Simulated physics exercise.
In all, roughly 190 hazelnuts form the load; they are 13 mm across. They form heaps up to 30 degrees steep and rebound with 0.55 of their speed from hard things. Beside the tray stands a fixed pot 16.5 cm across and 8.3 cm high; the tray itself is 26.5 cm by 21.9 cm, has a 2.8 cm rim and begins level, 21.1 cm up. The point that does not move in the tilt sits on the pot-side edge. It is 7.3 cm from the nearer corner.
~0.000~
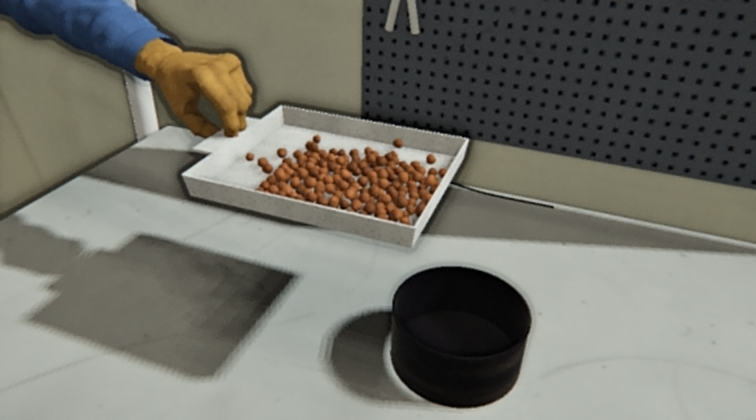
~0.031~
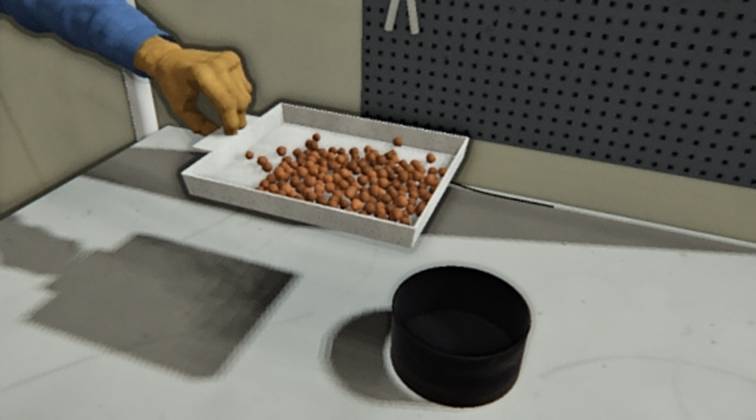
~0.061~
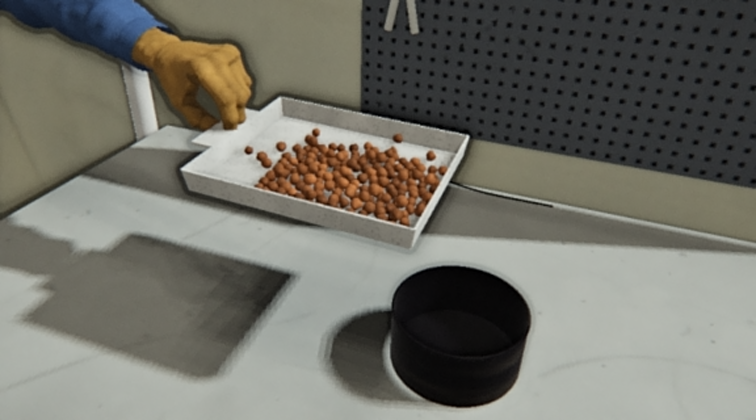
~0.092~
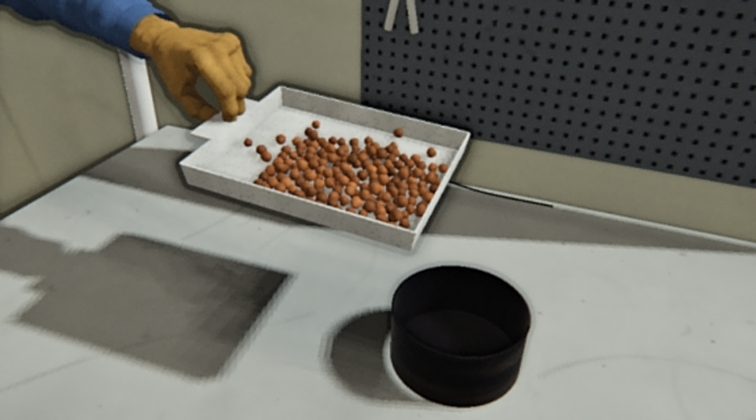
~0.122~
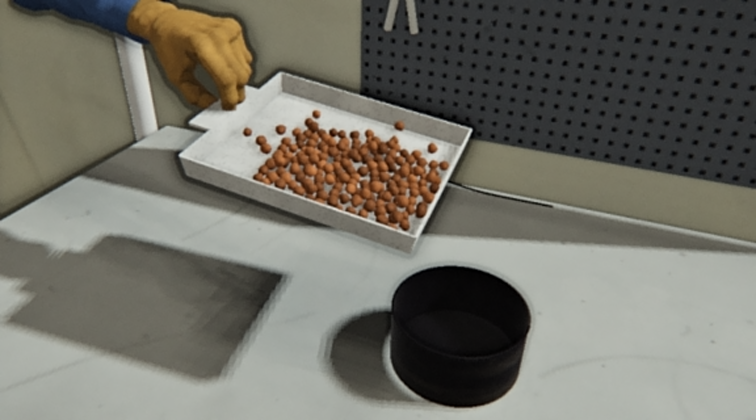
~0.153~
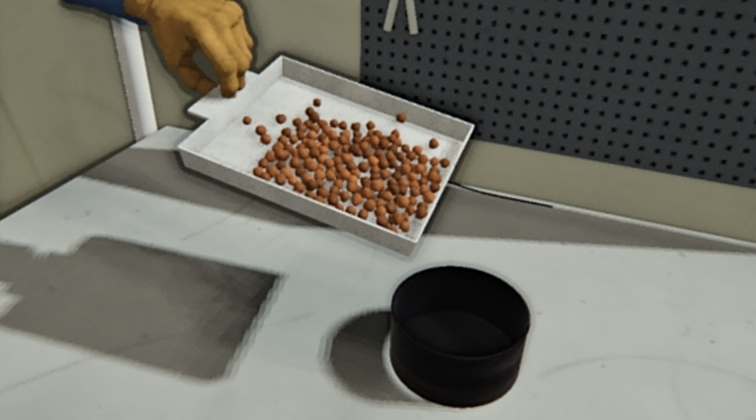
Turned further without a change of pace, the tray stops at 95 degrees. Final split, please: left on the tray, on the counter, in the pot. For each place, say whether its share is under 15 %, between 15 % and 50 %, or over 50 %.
In order: Left on the tray: Small, counter: Large, pot: Medium.
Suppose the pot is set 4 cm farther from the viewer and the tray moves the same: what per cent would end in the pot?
Estimated share: Around 5 in a hundred.
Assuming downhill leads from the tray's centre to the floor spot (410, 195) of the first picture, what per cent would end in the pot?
Roughly 60 % of the pieces.
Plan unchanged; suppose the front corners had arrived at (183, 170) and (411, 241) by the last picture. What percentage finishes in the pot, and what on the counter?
Per cent by place - pot 15, counter 85.
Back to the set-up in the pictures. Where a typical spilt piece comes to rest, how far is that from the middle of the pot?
Distance: Around 20 cm.
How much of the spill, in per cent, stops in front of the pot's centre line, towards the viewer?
Share: Roughly 90 %.
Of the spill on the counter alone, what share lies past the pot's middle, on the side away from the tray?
About 50 %.
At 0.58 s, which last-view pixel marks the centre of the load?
Roughly pixel (396, 175).
After 0.41 s, tilt 56 degrees; the tray holds 100 %, the pot 0 %.
After 0.58 s, tilt 83 degrees; the tray holds 95 %, the pot 0 %.
Then, at 0.87 s, tilt 95 degrees; the tray holds 25 %, the pot 10 %.
At rest (2.3 s), tray 0 %, counter 70 %, pot 30 %.
